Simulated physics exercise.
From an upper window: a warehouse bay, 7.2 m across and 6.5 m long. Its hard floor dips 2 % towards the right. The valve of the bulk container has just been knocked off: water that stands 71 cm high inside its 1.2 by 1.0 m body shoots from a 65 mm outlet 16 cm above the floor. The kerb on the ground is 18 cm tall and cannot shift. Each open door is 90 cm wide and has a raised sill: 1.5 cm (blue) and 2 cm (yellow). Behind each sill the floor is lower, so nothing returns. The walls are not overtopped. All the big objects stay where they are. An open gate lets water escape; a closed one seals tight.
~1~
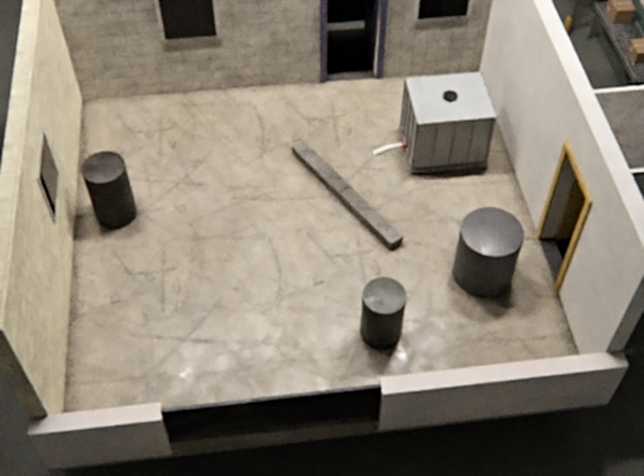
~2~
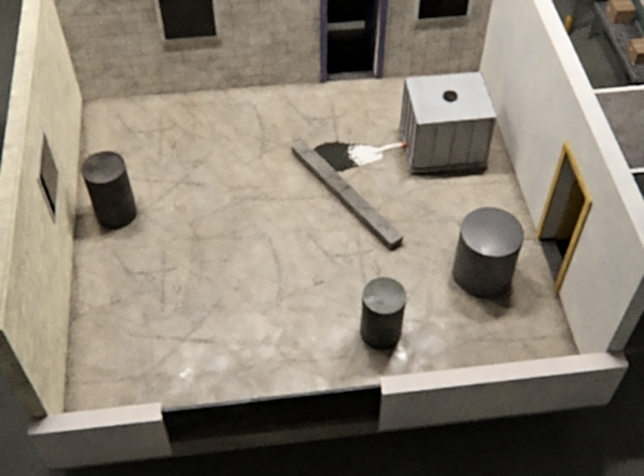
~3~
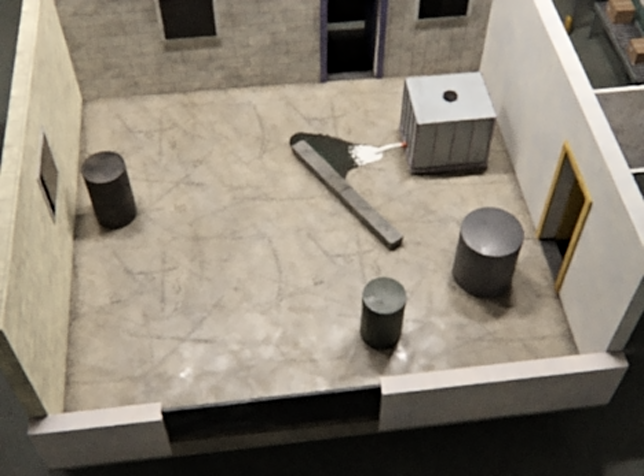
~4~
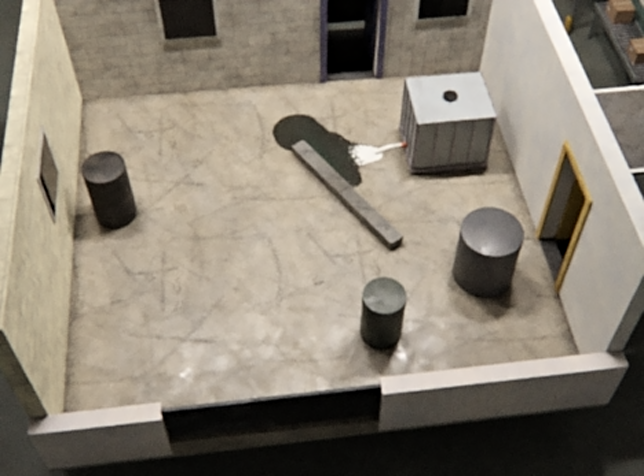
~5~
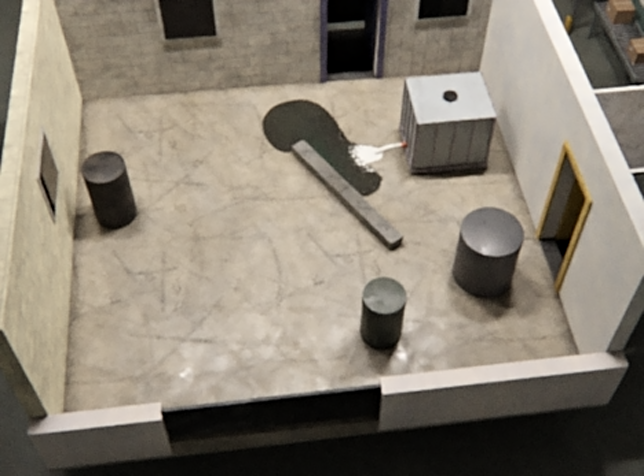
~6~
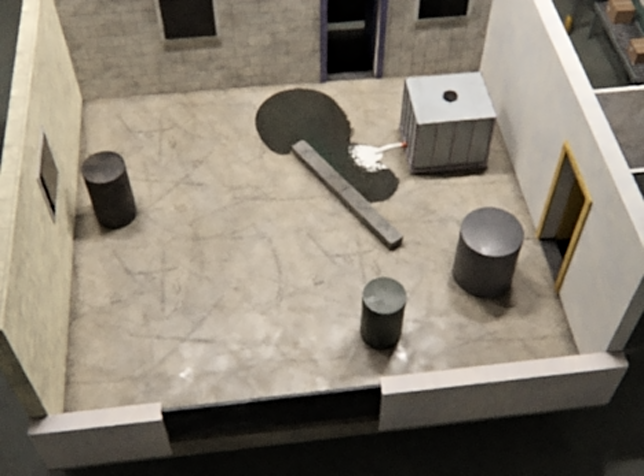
A grey container spouts water that spreads darkly leftward across the floor around a beam.
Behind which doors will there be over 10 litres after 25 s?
Within that time: At the blue door it keeps below the limit; at the yellow door it stays under the limit.
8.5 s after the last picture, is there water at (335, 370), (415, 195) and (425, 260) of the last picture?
In that order: Still dry, flooded, dry.
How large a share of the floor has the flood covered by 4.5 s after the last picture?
Near 15 per cent is wet.
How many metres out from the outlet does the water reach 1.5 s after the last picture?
Roughly 3.0 m.
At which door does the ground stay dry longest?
Last comes the yellow one.
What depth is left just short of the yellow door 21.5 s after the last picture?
About 2.5 cm.
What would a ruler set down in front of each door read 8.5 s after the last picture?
Depths in cm: Blue 1.4, yellow 0.0.
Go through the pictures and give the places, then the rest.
The jet has just started at (391, 147); the ground is still dry, in the first frame.
The jet leaves at (391, 147); the sheet reaches (314, 151), 1.6 m away, and wets 0.5 m2, in the second frame.
From the spout at (391, 147) the water has spread over 0.7 m2; its tip is at (294, 137), and it is 1.2 cm deep on average, in the third frame.
The jet leaves at (391, 147); the sheet reaches (275, 131), 2.3 m away, and wets 1.2 m2, in the fourth frame.
The jet leaves at (391, 147); the sheet reaches (267, 119), 2.5 m away, and wets 1.9 m2, in the fifth frame.
The jet leaves at (391, 147); the sheet reaches (262, 108), 2.7 m away, and wets 2.6 m2, in the sixth frame.
Then, 1.5 s after the last picture water covers 10 % of the floor and is deepest (6 cm) near (318, 156); blue door not reached, yellow door not reached.
Then, 4.5 s after the last picture water covers 15 % of the floor and is deepest (5 cm) near (318, 156); blue door 1.3 cm at the sill, 0 L in, yellow door not reached.
Then, 8.5 s after the last picture water covers 20 % of the floor and is deepest (5 cm) near (318, 156); blue door 1.4 cm at the sill, 0 L in, yellow door not reached.
Then, 12.5 s after the last picture water covers 20 % of the floor and is deepest (5 cm) near (318, 156); blue door 1.4 cm at the sill, 1 L in, yellow door 0.73 cm at the sill, 0 L in.
Then, 21.5 s after the last picture water covers 30 % of the floor and is deepest (5 cm) near (330, 163); blue door 1.4 cm at the sill, 2 L in, yellow door 2.5 cm at the sill, 0 L in.
